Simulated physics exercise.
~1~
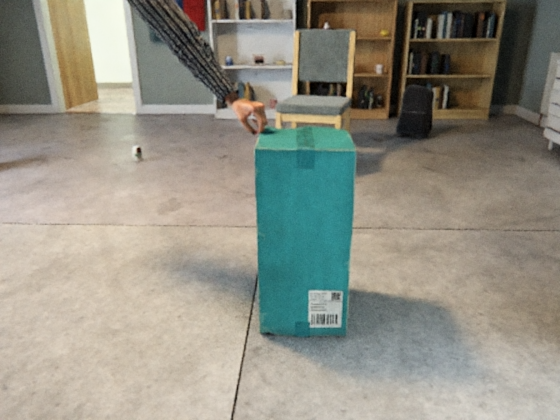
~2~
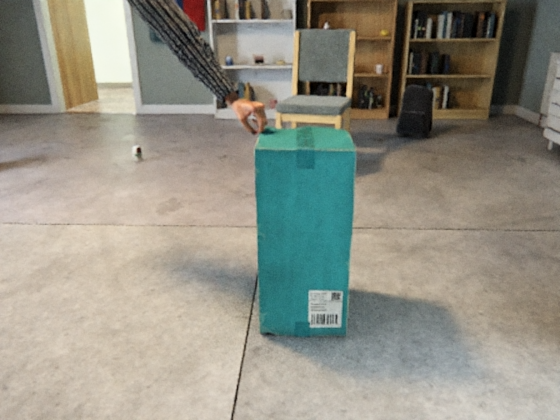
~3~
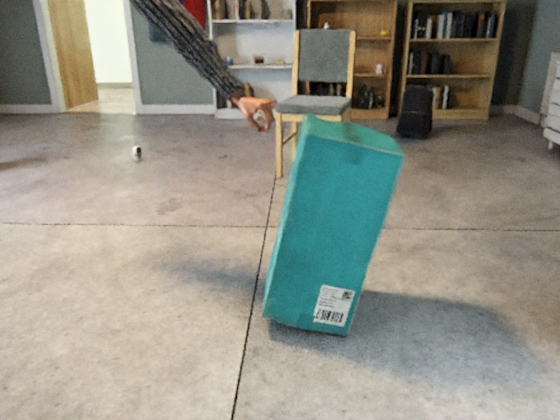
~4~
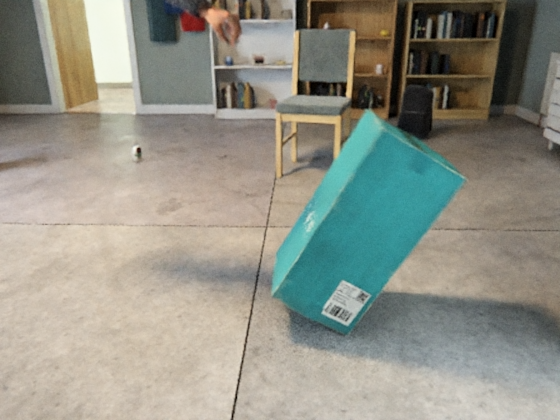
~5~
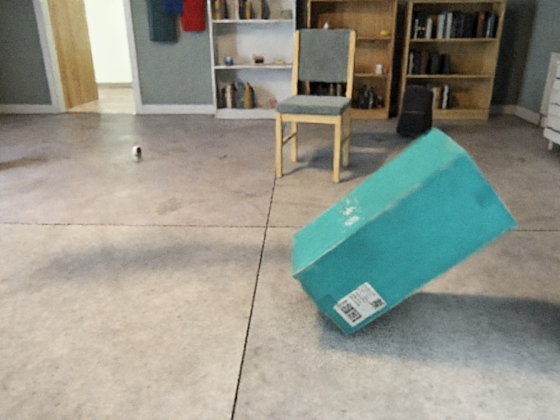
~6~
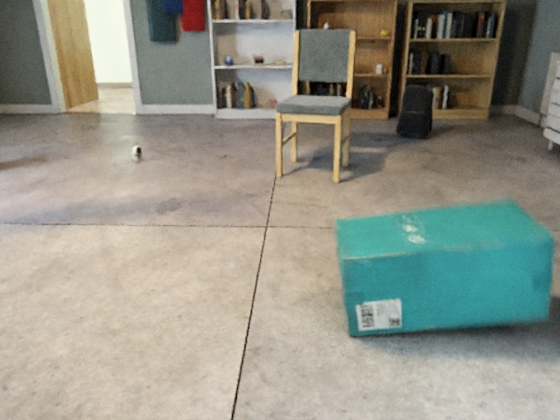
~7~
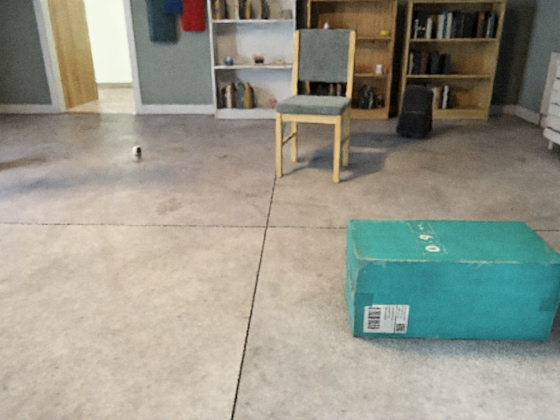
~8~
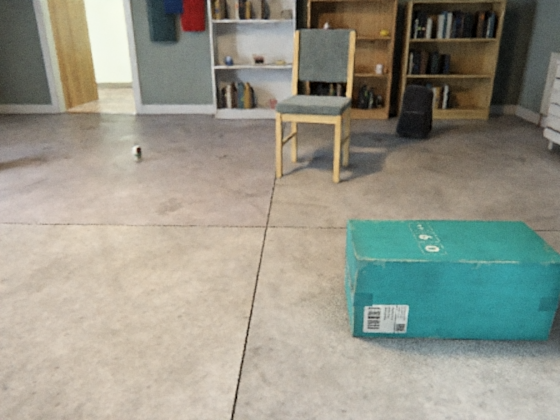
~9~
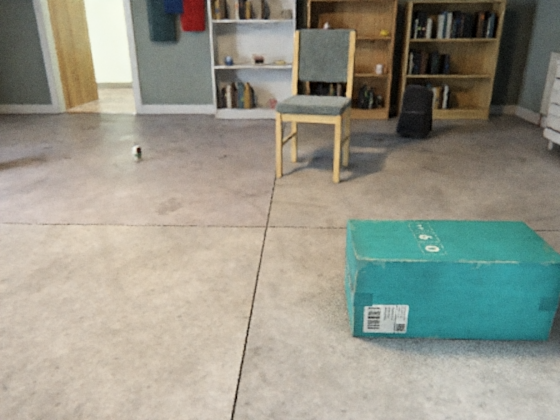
A hand shoves a tall turquoise parcel, which tips right and lands on its side.
